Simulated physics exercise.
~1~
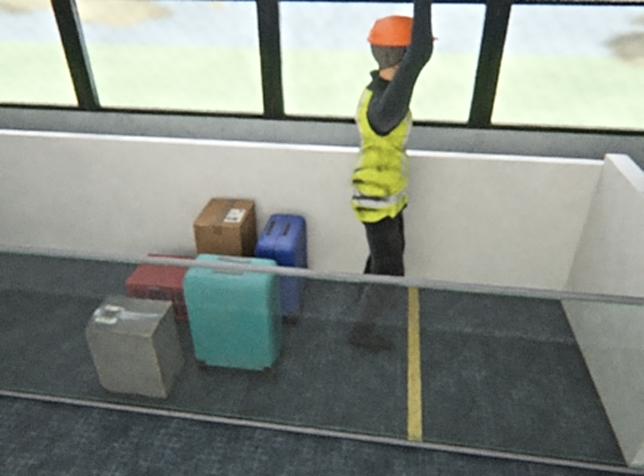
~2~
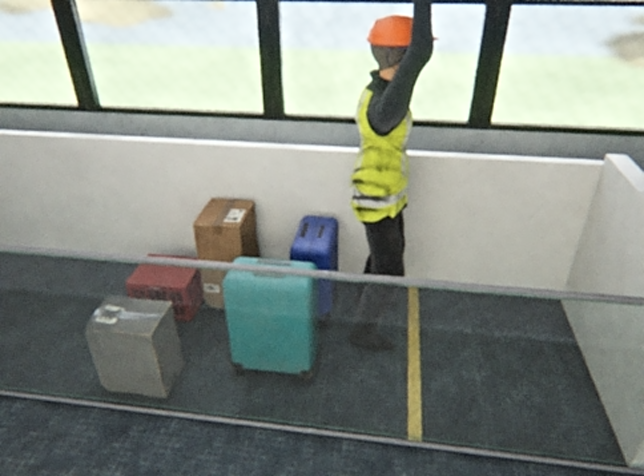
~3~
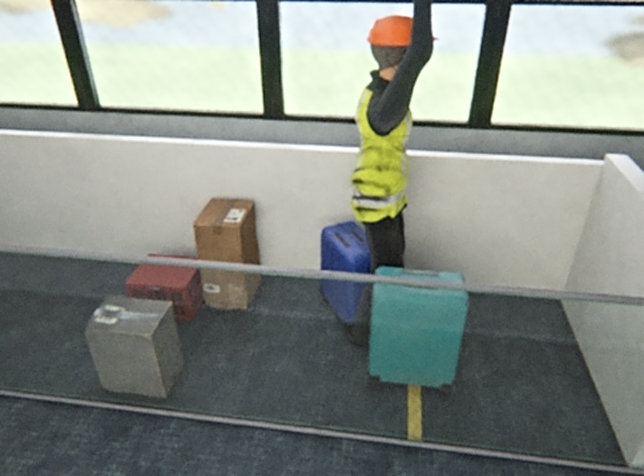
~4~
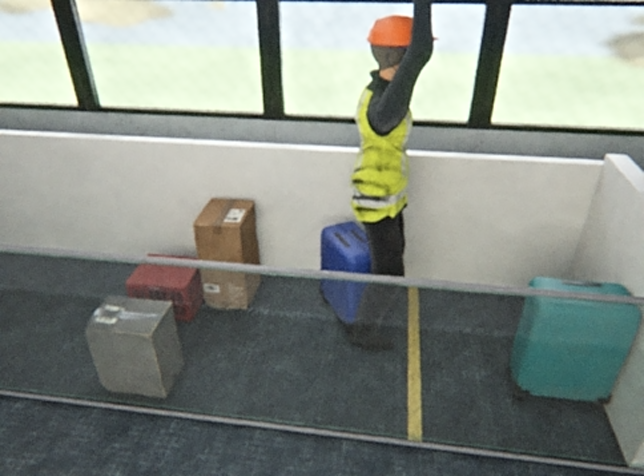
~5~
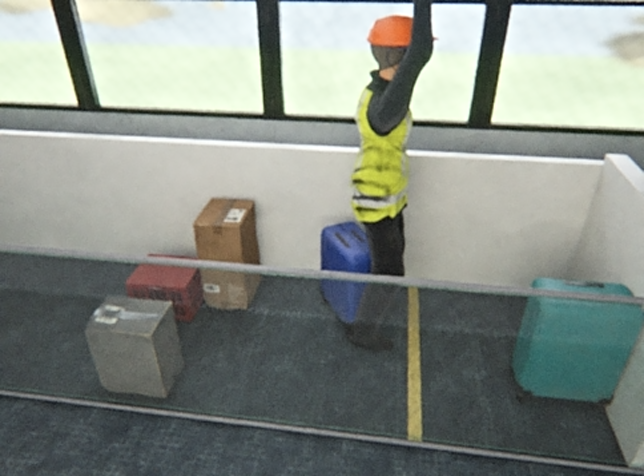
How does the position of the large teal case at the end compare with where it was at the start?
At the start the teal case stands among the other bags on the left, short of the yellow line. By the end it stands at the far right, past the line and next to the right wall.
